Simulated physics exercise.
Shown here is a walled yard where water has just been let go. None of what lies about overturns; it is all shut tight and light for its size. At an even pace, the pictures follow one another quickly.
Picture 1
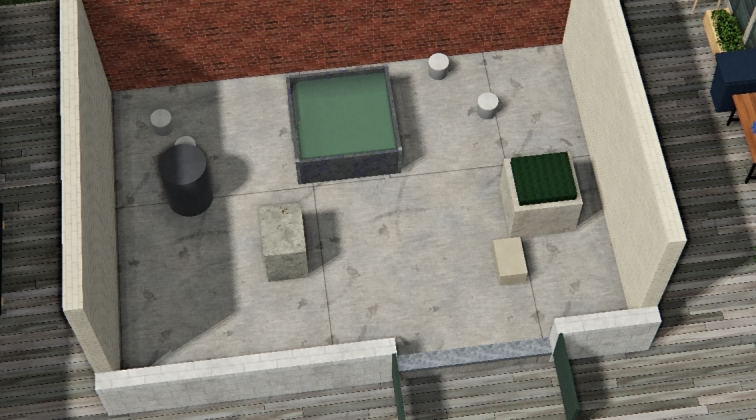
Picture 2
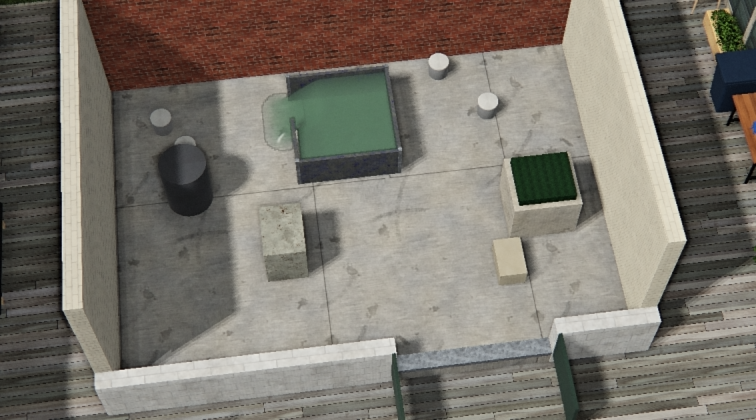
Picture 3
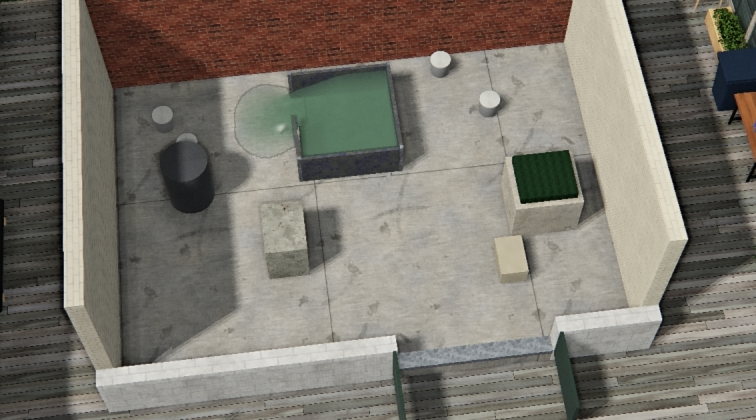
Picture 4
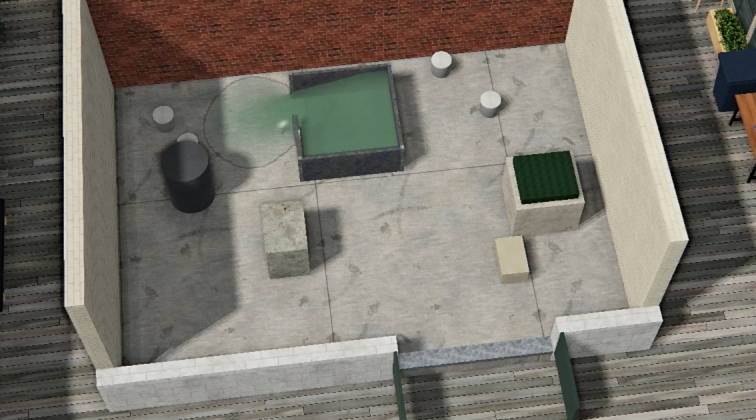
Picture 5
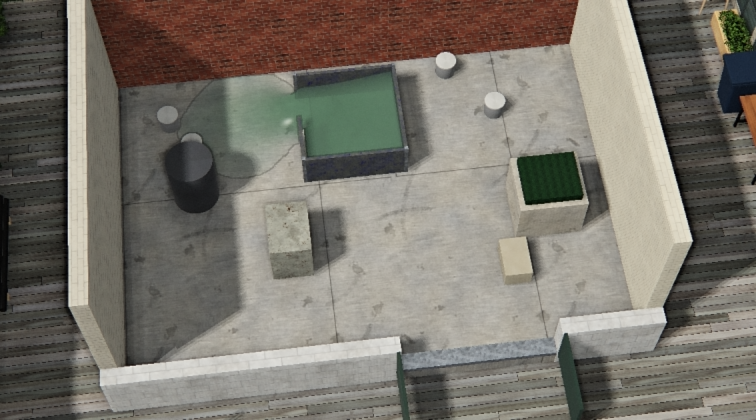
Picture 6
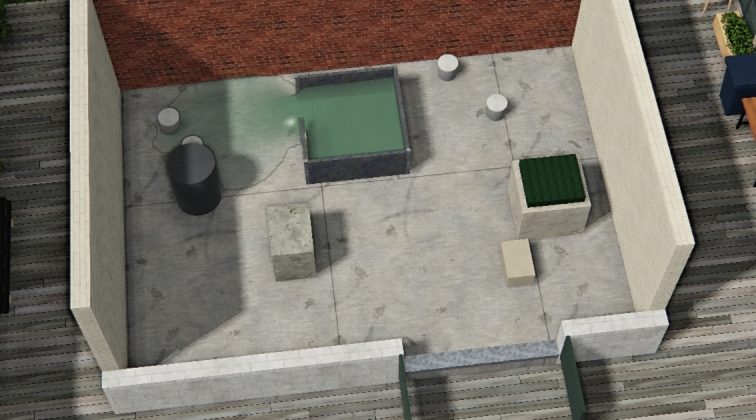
Walled concrete yard with green water pouring from the left side of a dark tank and spreading thinly while blocks stay put.
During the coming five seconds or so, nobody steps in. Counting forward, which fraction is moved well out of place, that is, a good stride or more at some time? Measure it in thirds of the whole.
The share is one to two thirds of the whole.
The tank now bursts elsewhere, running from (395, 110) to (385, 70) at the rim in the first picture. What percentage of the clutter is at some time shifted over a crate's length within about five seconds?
40 per cent or thereabouts.
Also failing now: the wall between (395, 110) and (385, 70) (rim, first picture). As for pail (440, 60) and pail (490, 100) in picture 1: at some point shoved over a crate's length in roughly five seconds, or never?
One by one - carried at least that far and carried at least that far.
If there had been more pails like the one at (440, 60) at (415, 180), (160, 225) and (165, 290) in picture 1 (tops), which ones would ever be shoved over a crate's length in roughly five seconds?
One after the other: Not that far, swept aside, that far or more.
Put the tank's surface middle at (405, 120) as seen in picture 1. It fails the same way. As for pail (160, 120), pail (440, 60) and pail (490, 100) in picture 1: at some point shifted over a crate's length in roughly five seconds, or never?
Far enough, Not far, Not far.
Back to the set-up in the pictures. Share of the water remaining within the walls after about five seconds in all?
Roughly 100 per cent.
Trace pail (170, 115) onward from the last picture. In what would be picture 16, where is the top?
Near (143, 124).
A moment on, 0 of 5 are well off their spots; 0 afloat.
Next, 1 of 5 are well off their spots; 1 afloat.
Later, 2 of 5 are well off their spots; 1 afloat.
In the end, 2 of 5 are well off their spots, and 2 have been at some point; 0 afloat.
